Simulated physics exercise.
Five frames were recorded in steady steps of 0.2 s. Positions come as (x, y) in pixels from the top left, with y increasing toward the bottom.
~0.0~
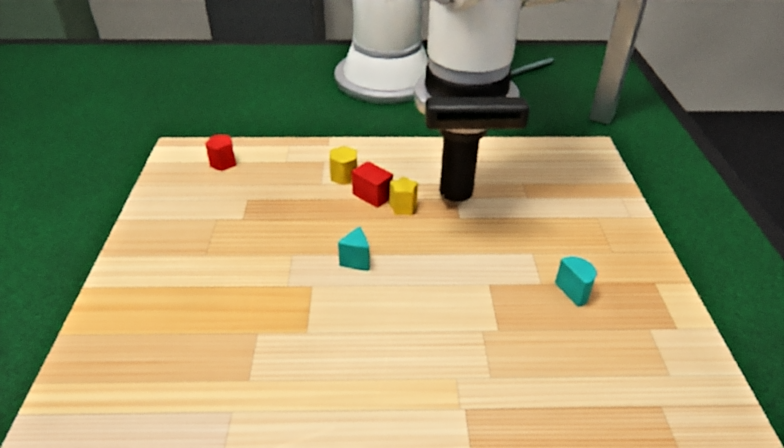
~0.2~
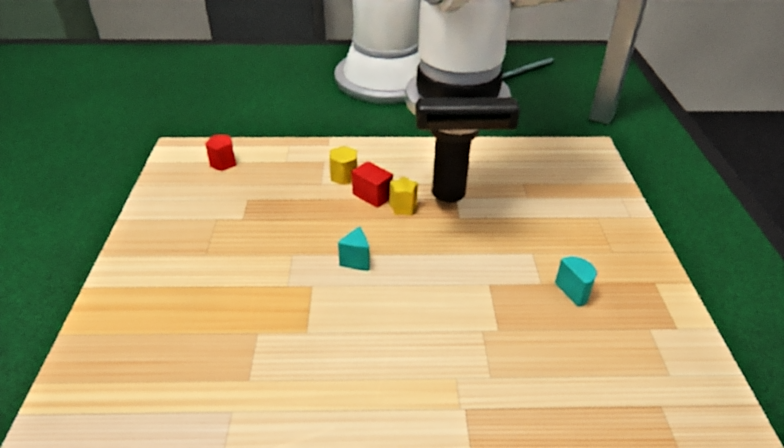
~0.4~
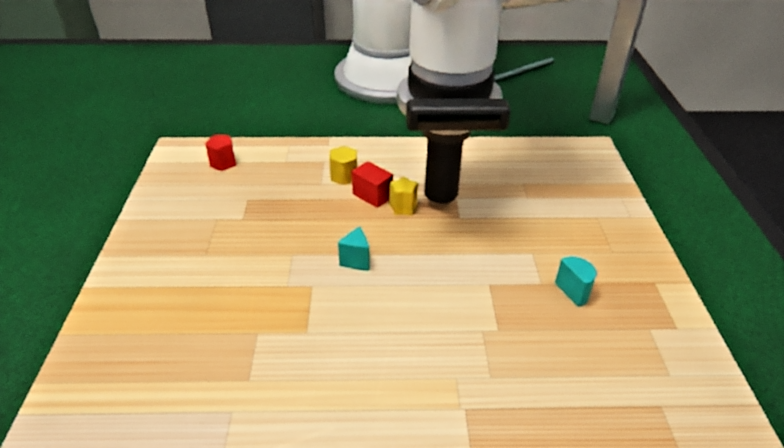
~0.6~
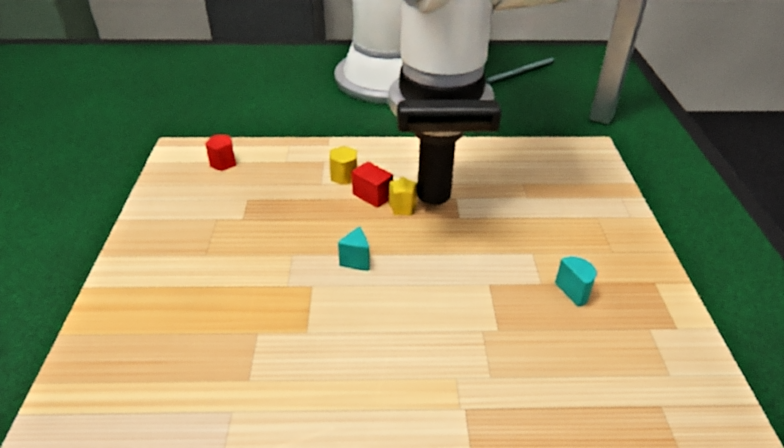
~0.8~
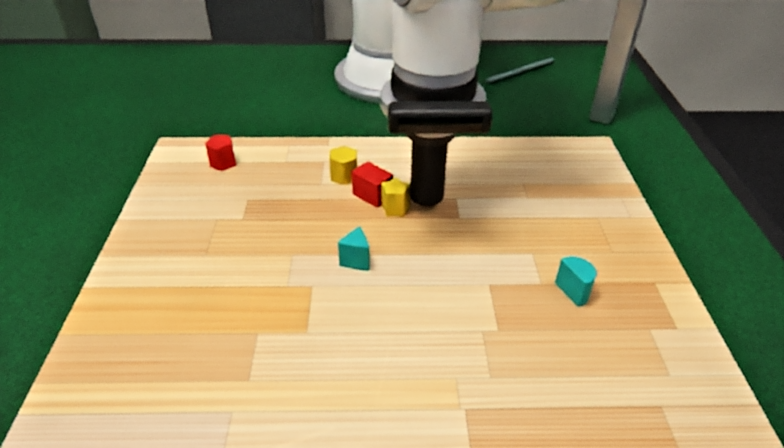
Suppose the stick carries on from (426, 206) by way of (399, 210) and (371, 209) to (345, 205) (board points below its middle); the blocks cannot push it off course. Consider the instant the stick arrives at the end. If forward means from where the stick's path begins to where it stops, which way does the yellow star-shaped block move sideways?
Left-hand side.
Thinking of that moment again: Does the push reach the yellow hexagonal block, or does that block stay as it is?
By the last moment, the yellow hexagonal block will have left its place.
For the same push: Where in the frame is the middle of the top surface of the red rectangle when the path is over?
The spot you're after is about (330, 161) in the image.
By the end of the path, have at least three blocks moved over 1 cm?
Yes
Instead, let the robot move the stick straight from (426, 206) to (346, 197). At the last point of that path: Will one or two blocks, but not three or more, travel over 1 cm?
No, that is not how it ends up.
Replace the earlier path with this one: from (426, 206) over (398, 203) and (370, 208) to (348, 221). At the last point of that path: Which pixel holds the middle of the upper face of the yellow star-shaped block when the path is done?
Located at (323, 209).
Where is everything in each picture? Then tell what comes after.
Lower end of the stick (456, 192), tops of blocks, yellow hexagonal block (343, 154), turquoise three-sided block (355, 238), red rectangle (372, 172), yellow star-shaped block (404, 184), in the first frame.
Stick (449, 193), blocks as before, in the second frame.
Stick (441, 193), blocks as before, in the third frame.
Stick (434, 195), blocks as before, in the fourth frame.
Stick (427, 196), yellow hexagonal block (343, 154), turquoise three-sided block (355, 238), red rectangle (372, 172), yellow star-shaped block (396, 186), in the fifth frame.
On the path given first. Halfway along, stick (385, 200); red rectangle (360, 170), turned 30° clockwise; yellow star-shaped block (358, 196), turned 40° anticlockwise.
At the end, stick (344, 195); yellow hexagonal block (335, 144), turned 45° clockwise; turquoise three-sided block not moved; red rectangle (330, 161), turned 65° clockwise; yellow star-shaped block (335, 199), turned 95° anticlockwise.
